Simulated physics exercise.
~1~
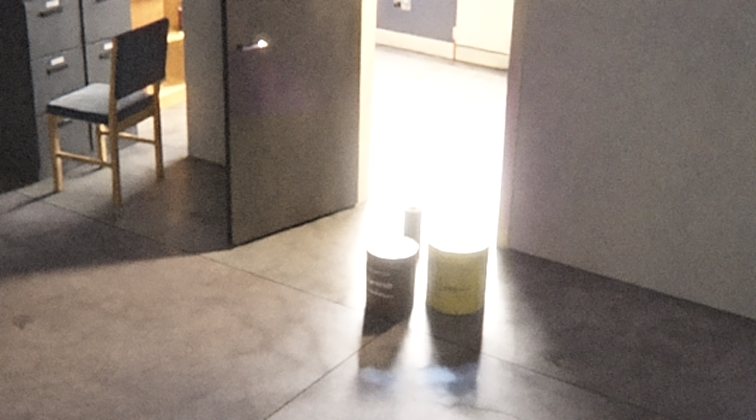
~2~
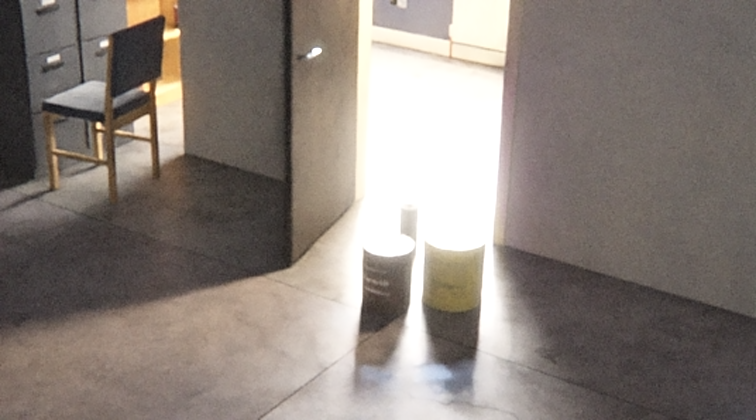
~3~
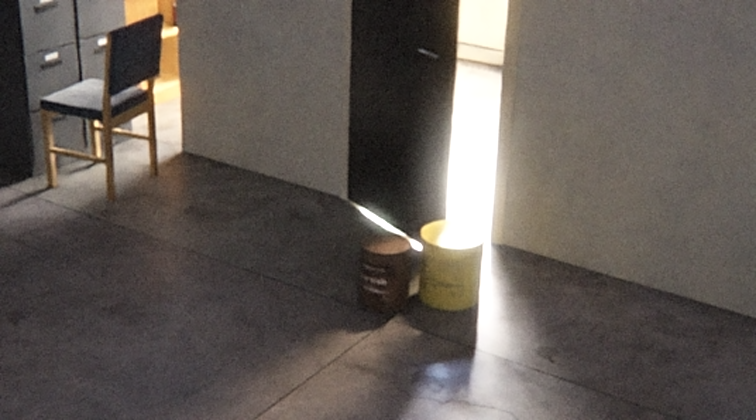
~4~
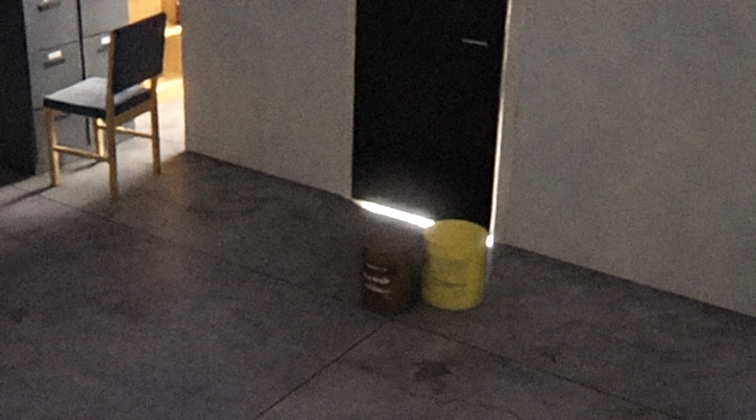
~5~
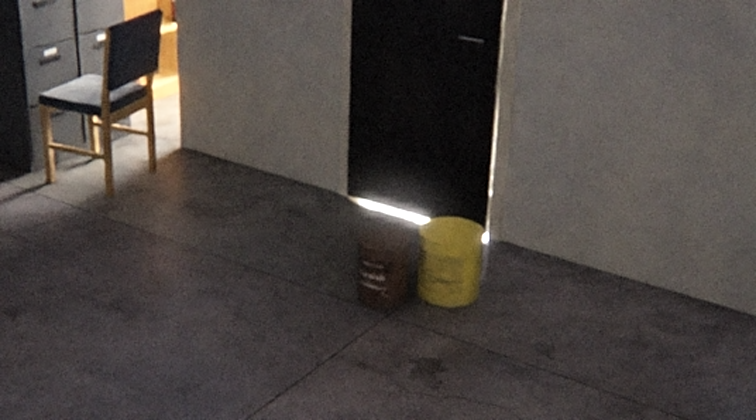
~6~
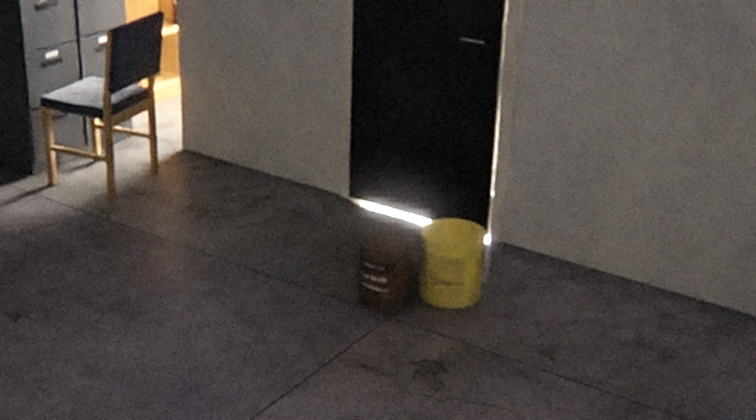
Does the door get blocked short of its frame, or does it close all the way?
The door closes all the way into its frame, leaving only thin lines of light along its edges.
